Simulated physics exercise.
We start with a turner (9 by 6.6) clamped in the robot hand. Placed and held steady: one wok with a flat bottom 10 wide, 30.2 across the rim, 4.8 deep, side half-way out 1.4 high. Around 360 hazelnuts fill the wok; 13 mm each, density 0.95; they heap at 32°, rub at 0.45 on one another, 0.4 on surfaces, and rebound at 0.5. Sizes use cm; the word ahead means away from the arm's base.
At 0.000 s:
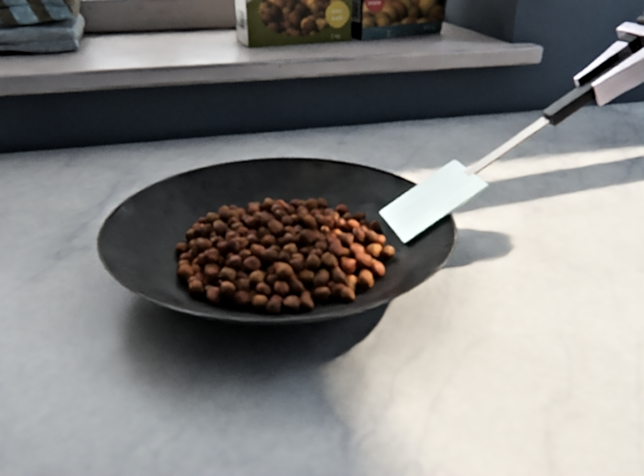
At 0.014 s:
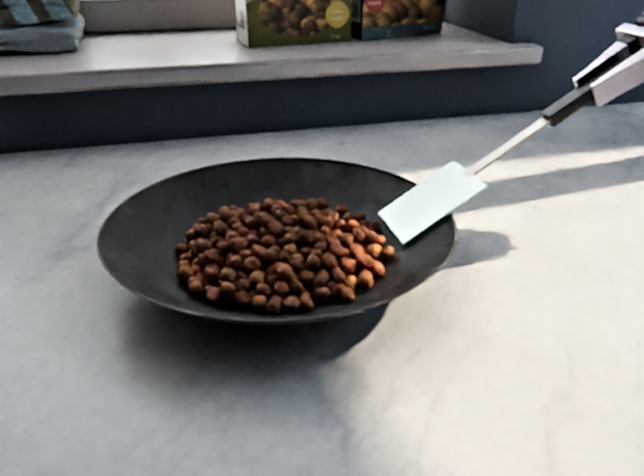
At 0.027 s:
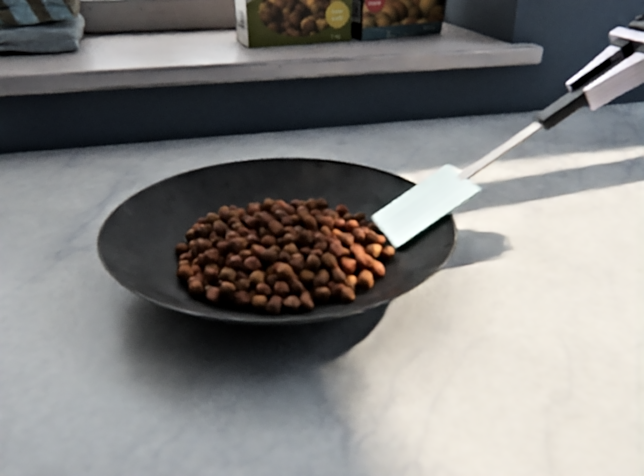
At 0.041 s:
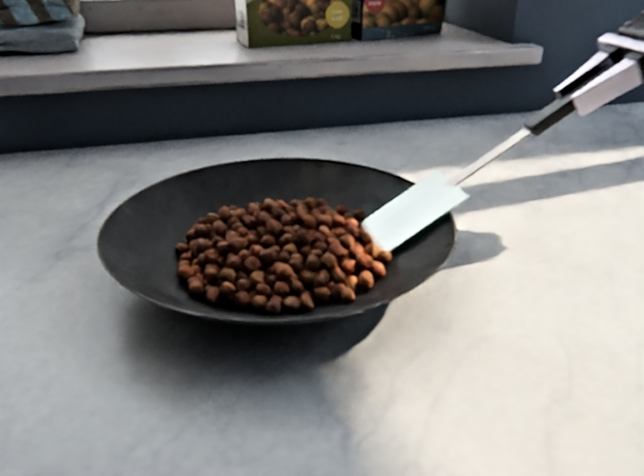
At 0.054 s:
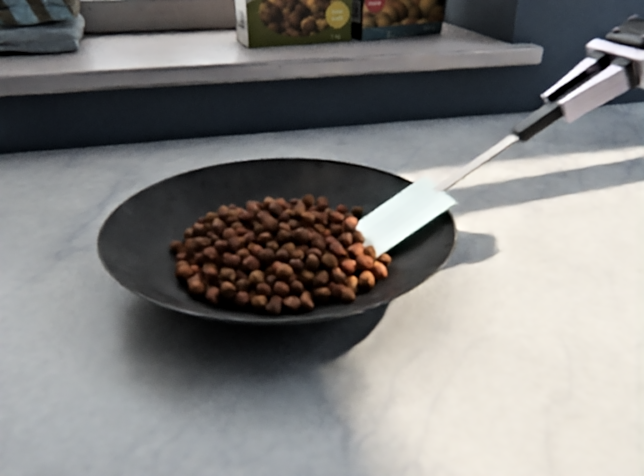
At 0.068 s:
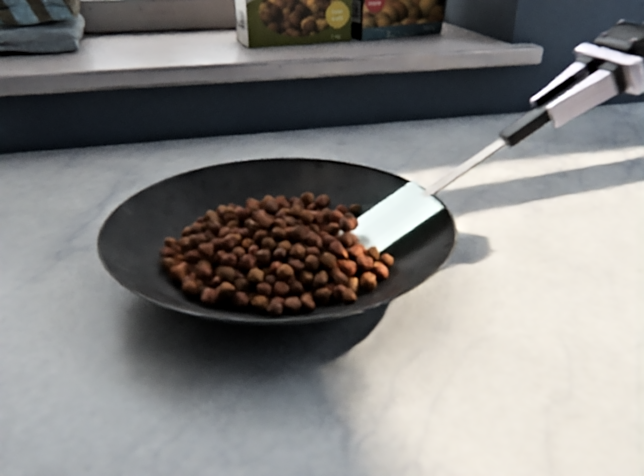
On a grey countertop, a robot gripper lowering a pale turner leftward into a dark wok, nudging heaped brown hazelnuts to the left.
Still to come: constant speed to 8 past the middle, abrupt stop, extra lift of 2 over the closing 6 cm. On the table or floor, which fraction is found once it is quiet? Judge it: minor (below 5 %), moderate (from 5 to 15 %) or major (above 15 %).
My judgement: Moderate.
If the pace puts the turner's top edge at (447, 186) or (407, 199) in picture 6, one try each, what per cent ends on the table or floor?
Roughly 0 and 25 percent.
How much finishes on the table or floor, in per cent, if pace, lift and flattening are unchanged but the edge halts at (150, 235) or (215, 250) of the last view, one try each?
Respectively about 30 and 0 percent end on the table or floor.
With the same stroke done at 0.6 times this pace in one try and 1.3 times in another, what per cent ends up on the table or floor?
0 and 25 %.
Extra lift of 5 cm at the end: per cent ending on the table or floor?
Result: Approx. 15 %.
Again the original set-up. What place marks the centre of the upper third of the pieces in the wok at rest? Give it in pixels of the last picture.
Centre: Roughly (173, 248).
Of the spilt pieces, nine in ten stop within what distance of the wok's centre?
Some 30 cm.
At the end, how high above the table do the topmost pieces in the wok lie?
About 5.5 centimetres.
After 0.13 s, sloping 32°, highest piece 5 above the table; 359 in the wok.
After 0.18 s, sloping 32°, highest piece 6 above the table; 358 in the wok, 1 on the blade or in flight.
After 0.41 s, sloping 32°, highest piece 7 above the table; 323 in the wok, 27 on the table or floor, 9 on the blade or in flight.
After 1.46 s, sloping 32°, highest piece 5 above the table; 321 in the wok, 38 on the table or floor.
In the end, 321 in the wok, 38 on the table or floor. That is 11 % on the table or floor.
